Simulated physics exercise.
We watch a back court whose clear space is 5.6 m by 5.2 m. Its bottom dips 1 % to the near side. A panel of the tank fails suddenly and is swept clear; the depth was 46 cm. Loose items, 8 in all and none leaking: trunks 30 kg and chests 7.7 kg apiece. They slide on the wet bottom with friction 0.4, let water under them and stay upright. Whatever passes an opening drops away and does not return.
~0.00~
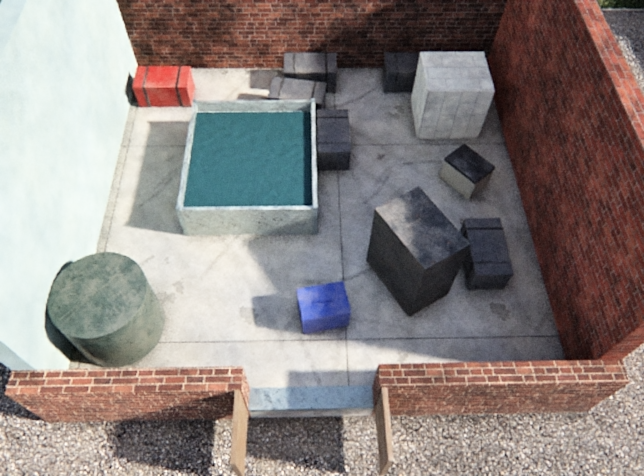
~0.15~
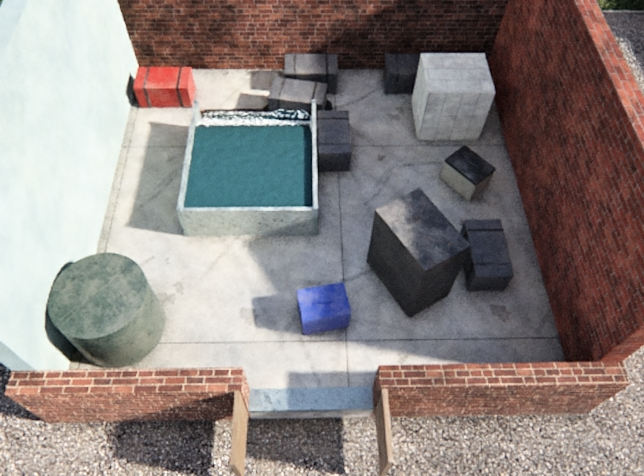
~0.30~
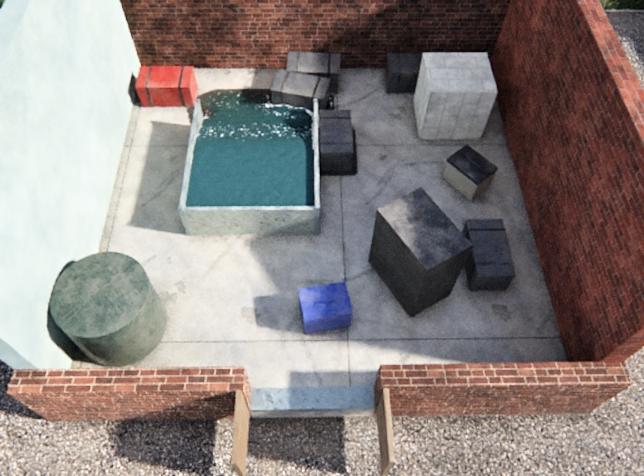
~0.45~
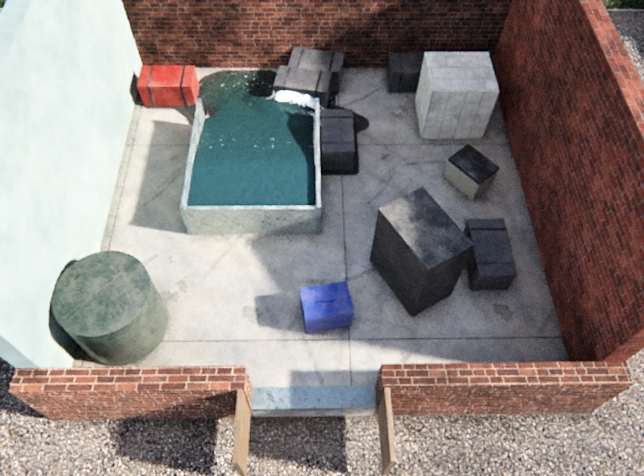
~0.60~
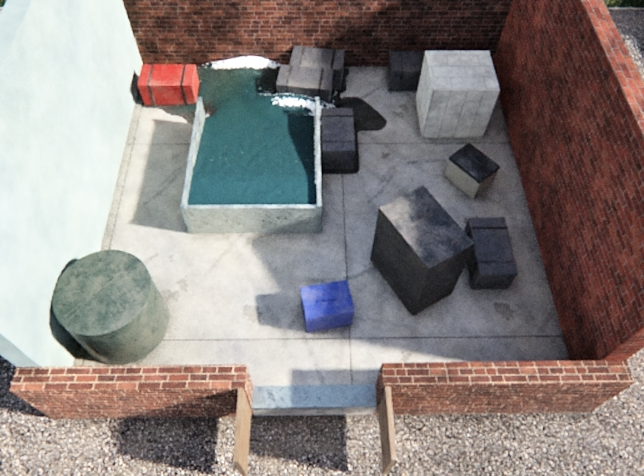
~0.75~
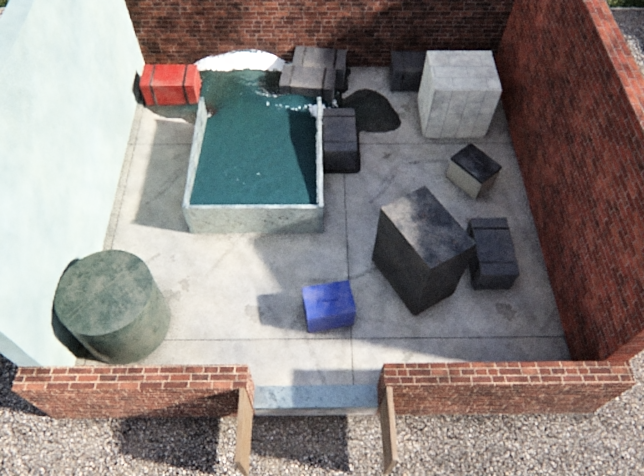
At the start, a tank full of still, dark teal water stands in a brick-walled court among scattered blocks, including a red trunk and a blue chest. Its far side opens and water surges out toward the back wall, nudging nearby dark blocks, then spreads behind the tank while the red trunk and blue chest stay put.
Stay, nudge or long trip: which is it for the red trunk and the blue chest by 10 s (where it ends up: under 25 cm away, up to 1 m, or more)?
Red trunk gets carried off, blue chest stays put.
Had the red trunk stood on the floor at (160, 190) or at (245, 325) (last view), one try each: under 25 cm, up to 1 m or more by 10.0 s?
In that order: It travels far; it barely shifts.
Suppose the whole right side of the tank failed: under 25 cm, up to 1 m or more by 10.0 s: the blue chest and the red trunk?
In that case the blue chest travels far, the red trunk barely shifts.
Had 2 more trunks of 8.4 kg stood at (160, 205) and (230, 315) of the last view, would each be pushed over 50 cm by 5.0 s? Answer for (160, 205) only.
Answer: Over.
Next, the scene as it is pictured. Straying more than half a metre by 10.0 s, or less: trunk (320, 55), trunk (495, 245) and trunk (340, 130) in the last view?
In turn: Over, under, under.
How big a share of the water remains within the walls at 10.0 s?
Some 94 per cent remains.
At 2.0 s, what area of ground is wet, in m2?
Some 10.0 m2.
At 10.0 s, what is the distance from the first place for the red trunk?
Roughly 350 cm.
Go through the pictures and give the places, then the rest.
In the first frame, the red trunk at (162, 76), on the bottom; the blue chest at (323, 300) rests on the ground; 3.0 m2 under water; 0 of 8 have shifted.
In the second frame, the red trunk at (163, 77), on the bottom; the blue chest at (324, 301) rests on the ground; 3.5 m2 under water; 0 of 8 have shifted.
In the third frame, the red trunk at (165, 76) rests on the ground; the blue chest at (325, 300) rests on the ground; 4.2 m2 under water; 1 of 8 have shifted.
In the fourth frame, the red trunk at (166, 76) rests on the ground; the blue chest at (327, 300), on the bottom; water covers 5.1 m2; 2 of 8 have shifted.
In the fifth frame, the red trunk at (167, 74) rests on the ground; the blue chest at (327, 299), on the bottom; 5.7 m2 under water; 2 of 8 have shifted.
In the sixth frame, the red trunk at (169, 75) rests on the ground; the blue chest at (329, 299) rests on the ground; 6.2 m2 under water; 2 of 8 have shifted.
After 2.0 s the red trunk is near (159, 82), 0.2 m from its start, aground; the blue chest is near (329, 299), 0.0 m from its start, aground; 0 of 8 are out; 2 afloat.
After 4.5 s the red trunk is near (157, 232), 2.8 m from its start, aground; the blue chest is near (329, 299), 0.0 m from its start, aground; 0 of 8 are out; 2 afloat.
After 7.0 s the red trunk is near (238, 261), 3.4 m from its start, aground; the blue chest is near (365, 327), 0.5 m from its start, aground; 0 of 8 are out; 1 afloat.
After 10.0 s the red trunk is near (238, 261), 3.4 m from its start, aground; the blue chest is near (324, 294), 0.1 m from its start, aground; 0 of 8 are out; 1 afloat.
